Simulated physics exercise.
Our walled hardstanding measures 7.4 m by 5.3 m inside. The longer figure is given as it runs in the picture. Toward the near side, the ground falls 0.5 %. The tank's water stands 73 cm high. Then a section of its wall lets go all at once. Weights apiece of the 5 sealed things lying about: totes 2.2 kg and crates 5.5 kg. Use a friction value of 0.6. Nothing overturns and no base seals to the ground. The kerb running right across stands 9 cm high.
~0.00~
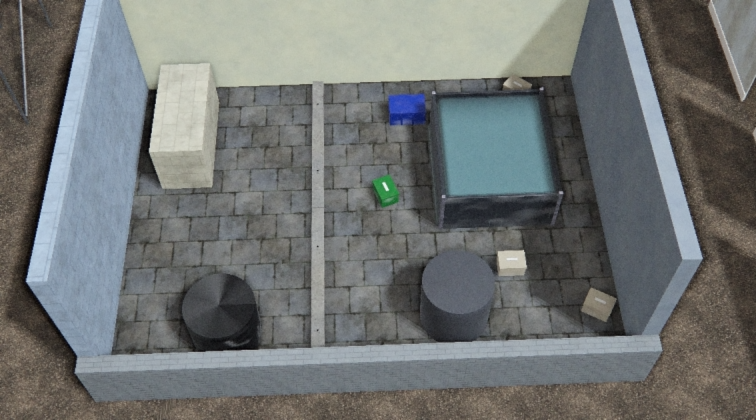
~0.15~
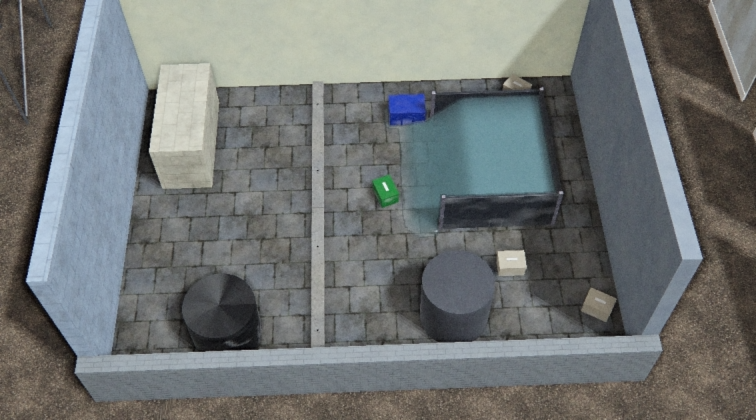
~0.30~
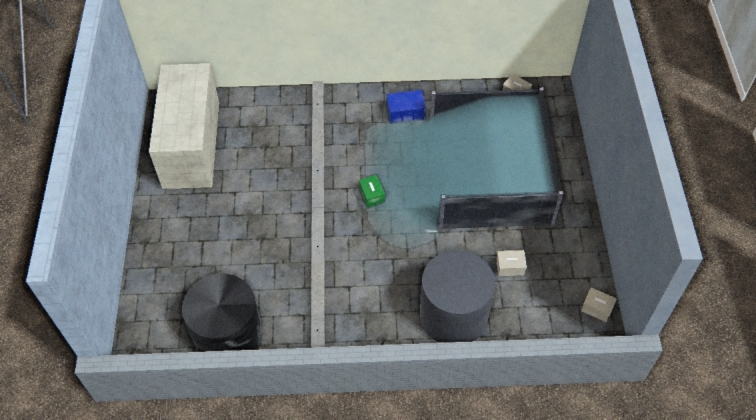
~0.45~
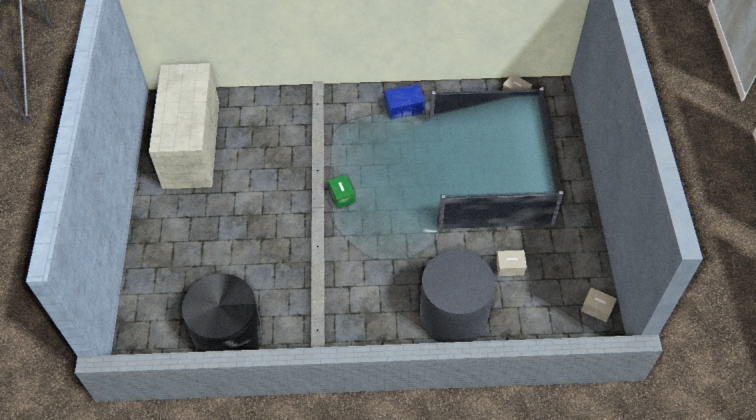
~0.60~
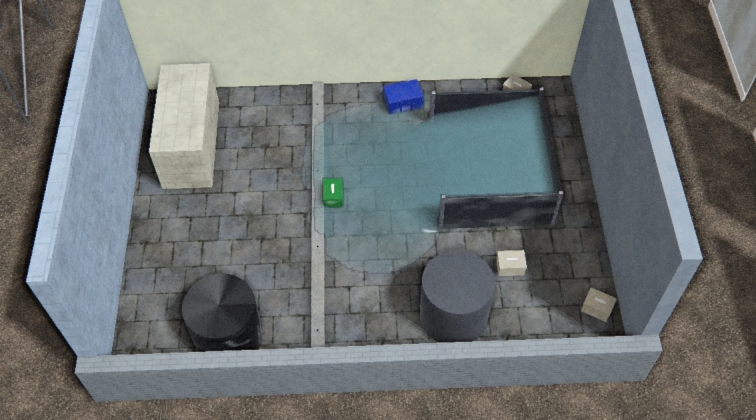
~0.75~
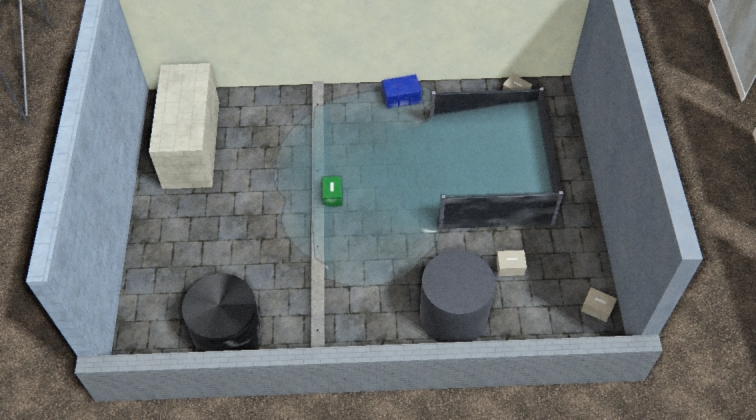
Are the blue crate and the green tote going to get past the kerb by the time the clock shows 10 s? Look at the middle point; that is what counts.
Going by the centre, the blue crate fails to get over and the green tote reaches the far side.
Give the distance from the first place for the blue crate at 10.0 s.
250 cm.
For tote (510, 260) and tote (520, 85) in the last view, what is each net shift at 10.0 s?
One is off by 80 cm, the other by 200 cm, in the order asked.
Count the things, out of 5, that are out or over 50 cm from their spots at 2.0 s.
I get 2.
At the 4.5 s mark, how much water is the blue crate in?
Depth: About 4 cm.
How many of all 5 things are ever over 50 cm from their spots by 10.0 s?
The count comes to 5.
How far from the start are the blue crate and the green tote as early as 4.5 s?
I'd say about 100 and 450 centimetres.
After 2.0 s the blue crate is near (400, 77), 0.6 m from its start, aground; the green tote is near (163, 228), 3.5 m from its start, afloat; 1 of 5 are over the mark; 1 afloat.
After 4.5 s the blue crate is near (460, 95), 0.9 m from its start, afloat; the green tote is near (135, 343), 4.5 m from its start, afloat; 1 of 5 are over the mark; 2 afloat.
After 7.0 s the blue crate is near (545, 98), 2.3 m from its start, afloat; the green tote is near (172, 305), 3.7 m from its start, afloat; 1 of 5 are over the mark; 4 afloat.
After 10.0 s the blue crate is near (566, 146), 2.7 m from its start, afloat; the green tote is near (178, 272), 3.4 m from its start, afloat; 1 of 5 are over the mark; 5 afloat.
